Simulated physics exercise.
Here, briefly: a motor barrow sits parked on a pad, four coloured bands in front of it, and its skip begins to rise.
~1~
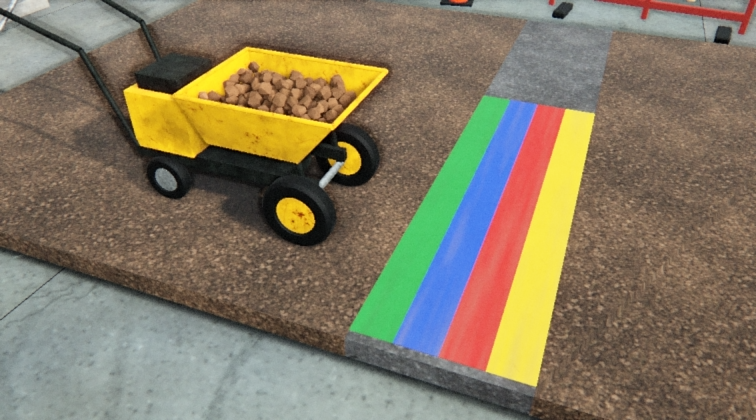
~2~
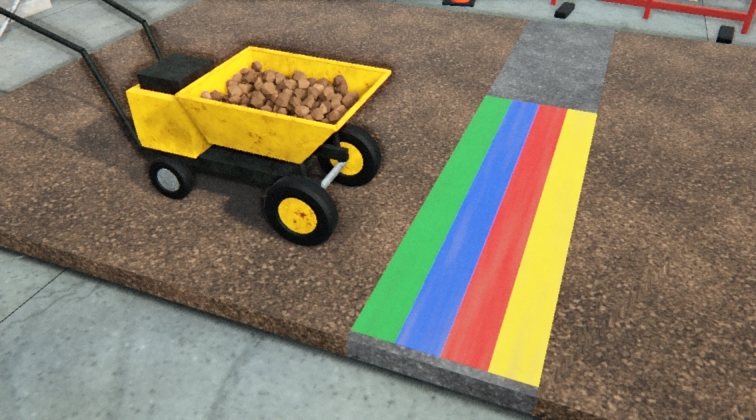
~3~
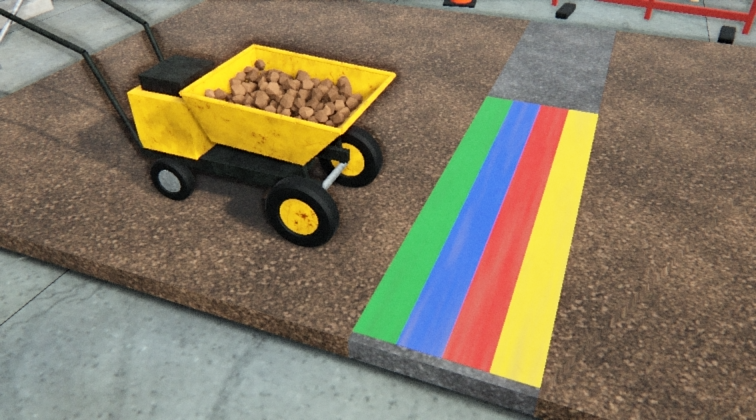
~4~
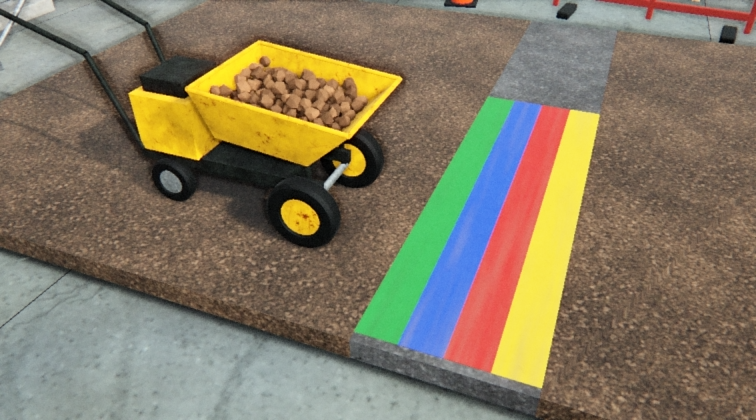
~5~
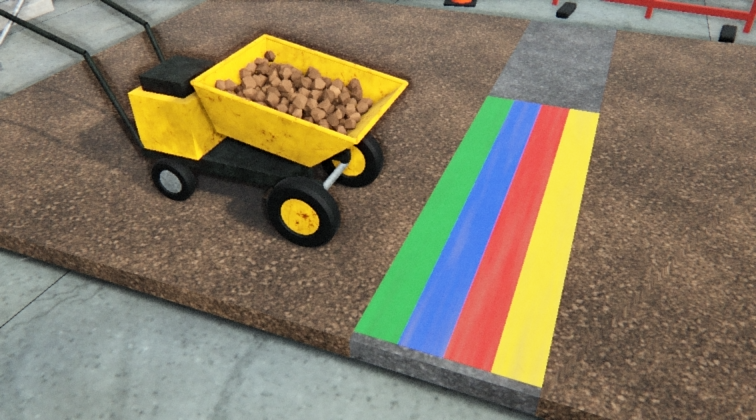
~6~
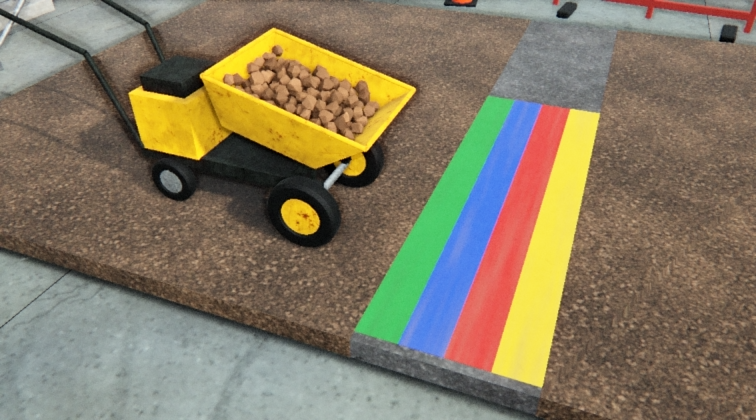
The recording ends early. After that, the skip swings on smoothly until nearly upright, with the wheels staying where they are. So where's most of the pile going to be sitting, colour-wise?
Most of it sits on blue.
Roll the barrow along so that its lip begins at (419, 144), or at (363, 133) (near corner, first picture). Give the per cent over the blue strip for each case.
0 per cent, then 20 per cent.
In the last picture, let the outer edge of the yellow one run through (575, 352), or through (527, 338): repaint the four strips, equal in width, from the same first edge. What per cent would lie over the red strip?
About 20 per cent first, then about 20 per cent.
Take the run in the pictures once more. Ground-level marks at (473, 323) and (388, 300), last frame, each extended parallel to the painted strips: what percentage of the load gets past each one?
I'd put it near 30 in a hundred, then near 80 in a hundred.
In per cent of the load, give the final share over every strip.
In percent: Green strip 10, blue strip 30, red strip 20, yellow strip 10.
Soon, skip tipped steeply; all in the skip.
A while on, skip tipped right over; about two thirds in the skip; a small part over the green strip; about a quarter over the blue strip; a stray few over the red strip.
Towards the end, skip tipped right over; about a quarter in the skip; a small part over the green strip; about a third over the blue strip; about a quarter over the red strip; a small part over the yellow strip; a small part off the paint.
Finally, skip tipped right over; about a quarter in the skip; a small part over the green strip; about a quarter over the blue strip; about a quarter over the red strip; a small part over the yellow strip; a small part off the paint.
